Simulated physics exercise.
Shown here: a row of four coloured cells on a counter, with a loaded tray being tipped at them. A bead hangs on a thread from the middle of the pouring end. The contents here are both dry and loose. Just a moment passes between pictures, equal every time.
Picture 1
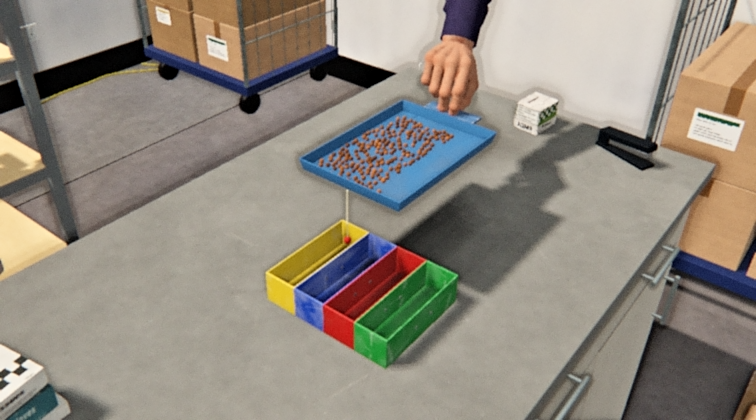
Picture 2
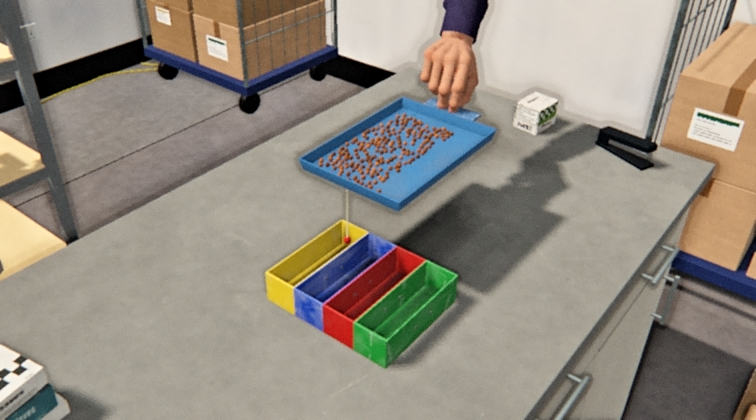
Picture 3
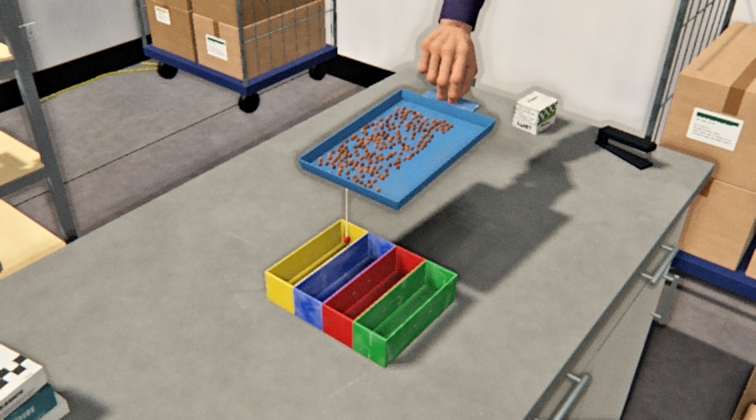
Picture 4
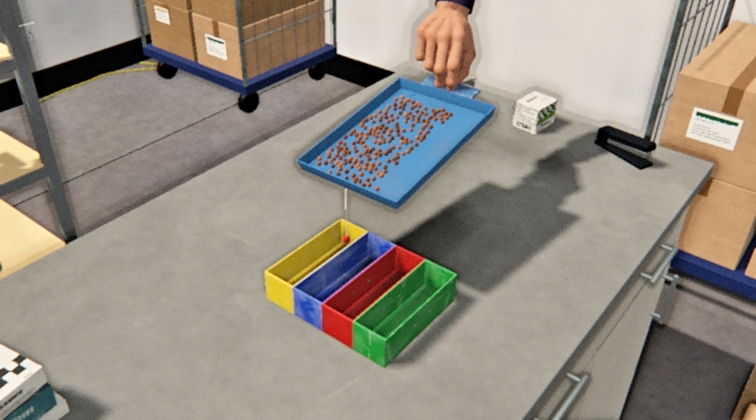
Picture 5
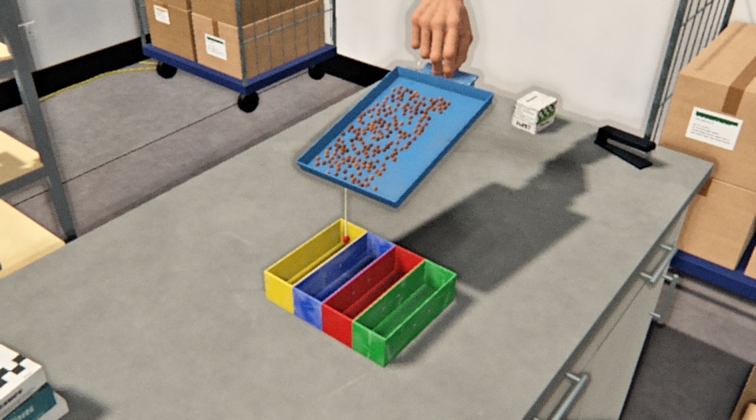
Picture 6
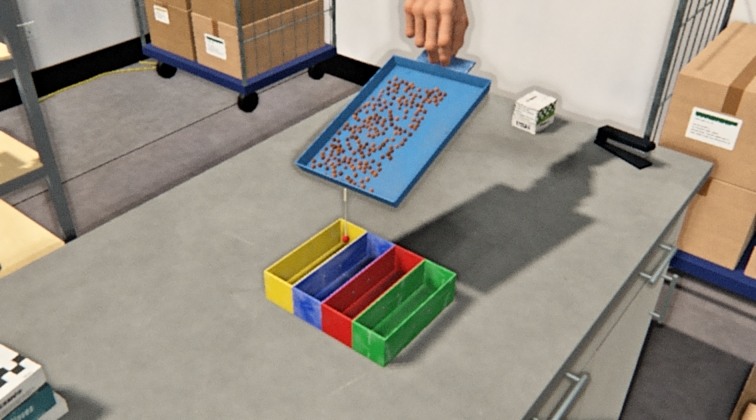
A blue tray of small brown balls tilts steadily as a hand raises its far end.
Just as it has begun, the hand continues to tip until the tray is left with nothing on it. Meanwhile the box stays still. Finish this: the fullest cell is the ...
... Yellow one.
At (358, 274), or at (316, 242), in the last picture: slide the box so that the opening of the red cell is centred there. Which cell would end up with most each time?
Position one: That yellow cell. Position two: That red cell.
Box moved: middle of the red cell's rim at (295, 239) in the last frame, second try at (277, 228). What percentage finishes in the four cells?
Roughly 90 % and then 60 %.
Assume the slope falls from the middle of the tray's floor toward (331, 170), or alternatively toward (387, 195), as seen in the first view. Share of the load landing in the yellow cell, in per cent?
10 per cent, then 0 per cent.
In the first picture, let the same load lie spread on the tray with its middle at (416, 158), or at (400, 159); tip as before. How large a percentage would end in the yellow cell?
It comes to about 30 per cent the first time and about 30 per cent the second.
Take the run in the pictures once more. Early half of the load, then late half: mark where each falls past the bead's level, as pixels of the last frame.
It passes near (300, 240) first and then near (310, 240).
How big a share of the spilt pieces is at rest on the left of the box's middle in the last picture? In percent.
Close to 100 per cent.
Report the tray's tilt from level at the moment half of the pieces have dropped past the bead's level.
At about 110°.
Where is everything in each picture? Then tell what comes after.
Corners of the pouring end (303, 158) and (399, 200), level; middle of the load (386, 151), cereal balls; bead on its thread (348, 240); yellow cell (281, 291); blue cell (309, 307); red cell (339, 325); green cell (370, 343), in the first frame.
Corners of the pouring end (303, 158) and (398, 200), level; middle of the load (385, 149), in the second frame.
Corners of the pouring end (302, 159) and (397, 199), tipped barely, lowest at the left corner; middle of the load (385, 145), in the third frame.
Corners of the pouring end (301, 160) and (396, 199), tipped a little, lowest at the left corner; middle of the load (383, 139), in the fourth frame.
Corners of the pouring end (299, 161) and (395, 199), tipped clearly, lowest at the left corner; middle of the load (381, 134), in the fifth frame.
Corners of the pouring end (299, 162) and (393, 199), tipped clearly, lowest at the left corner; middle of the load (377, 131), the larger part on the move; yellow cell (279, 290); blue cell (307, 306); red cell (337, 323); green cell (369, 342), in the sixth frame.
Just after the last frame, tray tipped steeply; almost all on the tray; just a few in the yellow cell; about a tenth falling or outside the box.
A moment on, tray tipped past a quarter turn; roughly half on the tray; about a tenth in the yellow cell; just a few in the blue cell; just a few in the red cell; roughly a third falling or outside the box.
Further on, tray tipped past a quarter turn; roughly a third in the yellow cell; roughly a quarter in the blue cell; just a few in the red cell; roughly half falling or outside the box.
When it is over, tray tipped past a quarter turn; roughly a third in the yellow cell; roughly a quarter in the blue cell; just a few in the red cell; not one in the green cell; roughly half outside the box.
